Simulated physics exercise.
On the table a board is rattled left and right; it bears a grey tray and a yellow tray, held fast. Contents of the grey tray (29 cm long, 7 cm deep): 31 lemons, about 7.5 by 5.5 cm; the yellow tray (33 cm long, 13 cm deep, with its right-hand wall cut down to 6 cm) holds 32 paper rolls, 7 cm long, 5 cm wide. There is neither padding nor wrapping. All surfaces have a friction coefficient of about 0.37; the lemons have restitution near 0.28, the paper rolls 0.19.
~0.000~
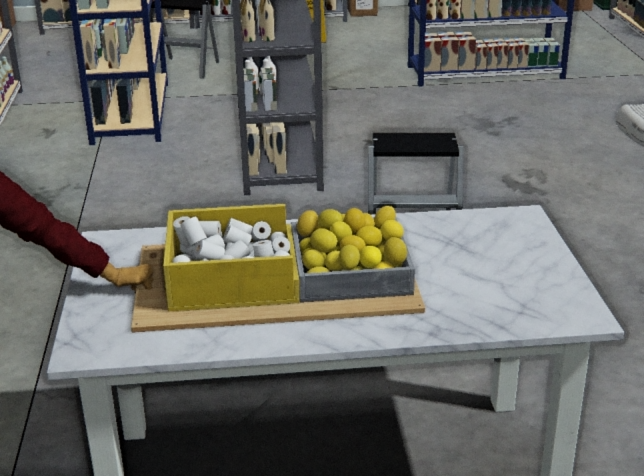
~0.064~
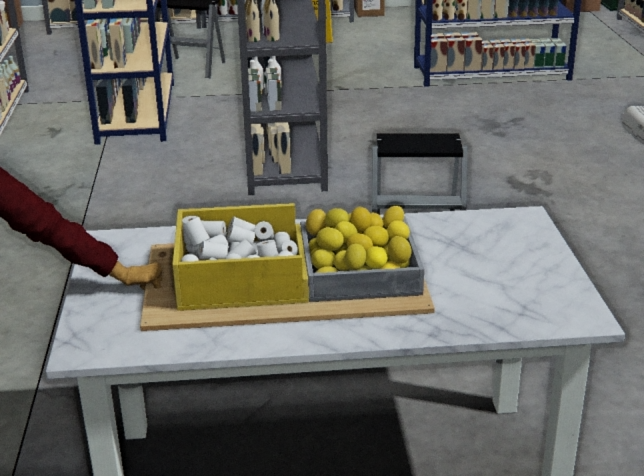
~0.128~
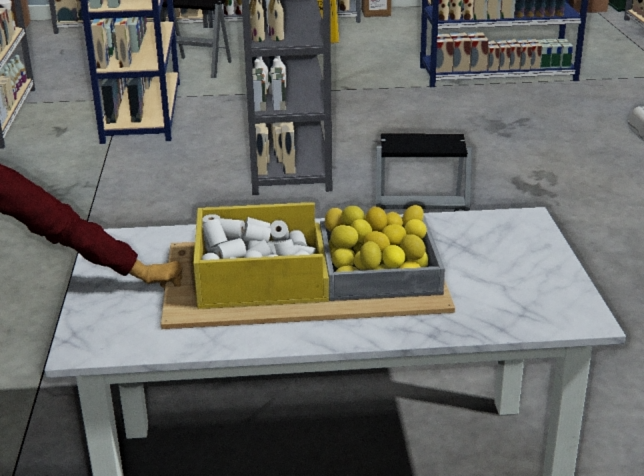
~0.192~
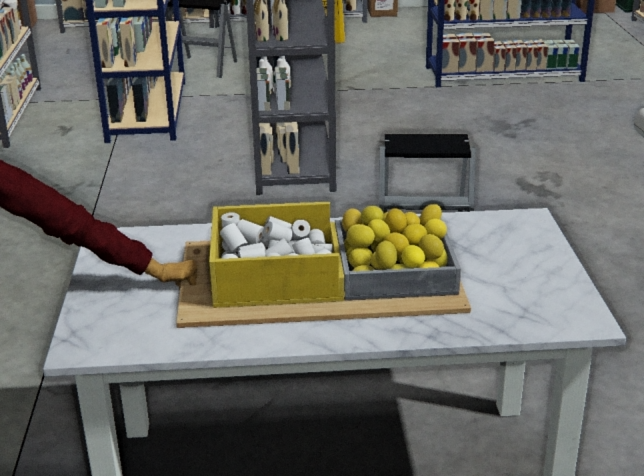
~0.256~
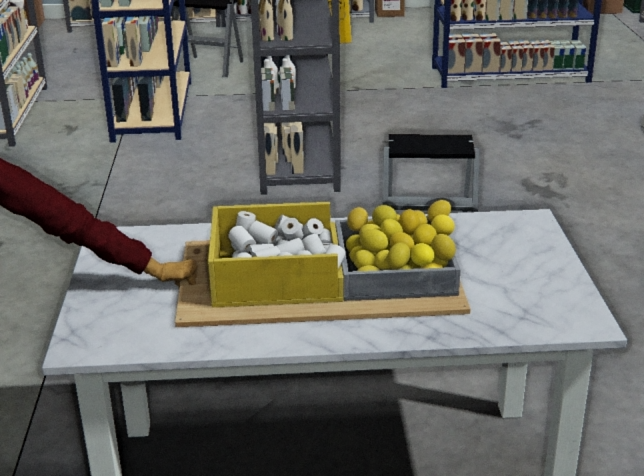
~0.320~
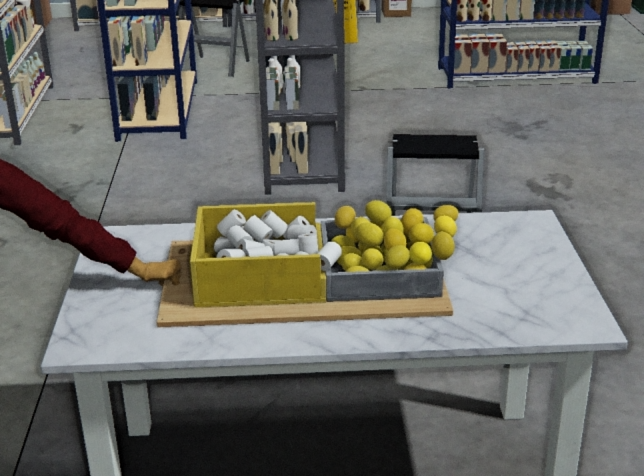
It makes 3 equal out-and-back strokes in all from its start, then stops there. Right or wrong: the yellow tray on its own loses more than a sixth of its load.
Wrong, it loses less than a sixth.
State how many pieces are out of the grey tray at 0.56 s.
Roughly, out by then: Grey tray 3.
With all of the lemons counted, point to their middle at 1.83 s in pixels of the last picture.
Pixel (363, 256), give or take.
After 0.56 s, the grey tray is down by 3 of 31 and the yellow tray has all 32.
After 0.86 s, the grey tray is down by 6 of 31 and the yellow tray is down by 1 of 32.
After 1.29 s, the grey tray is down by 10 of 31 and the yellow tray is down by 2 of 32.
When it is over (at 1.83 s), the grey tray is down by 10 of 31 and the yellow tray is down by 2 of 32. Asked share, 2 of 32, 6 per cent.
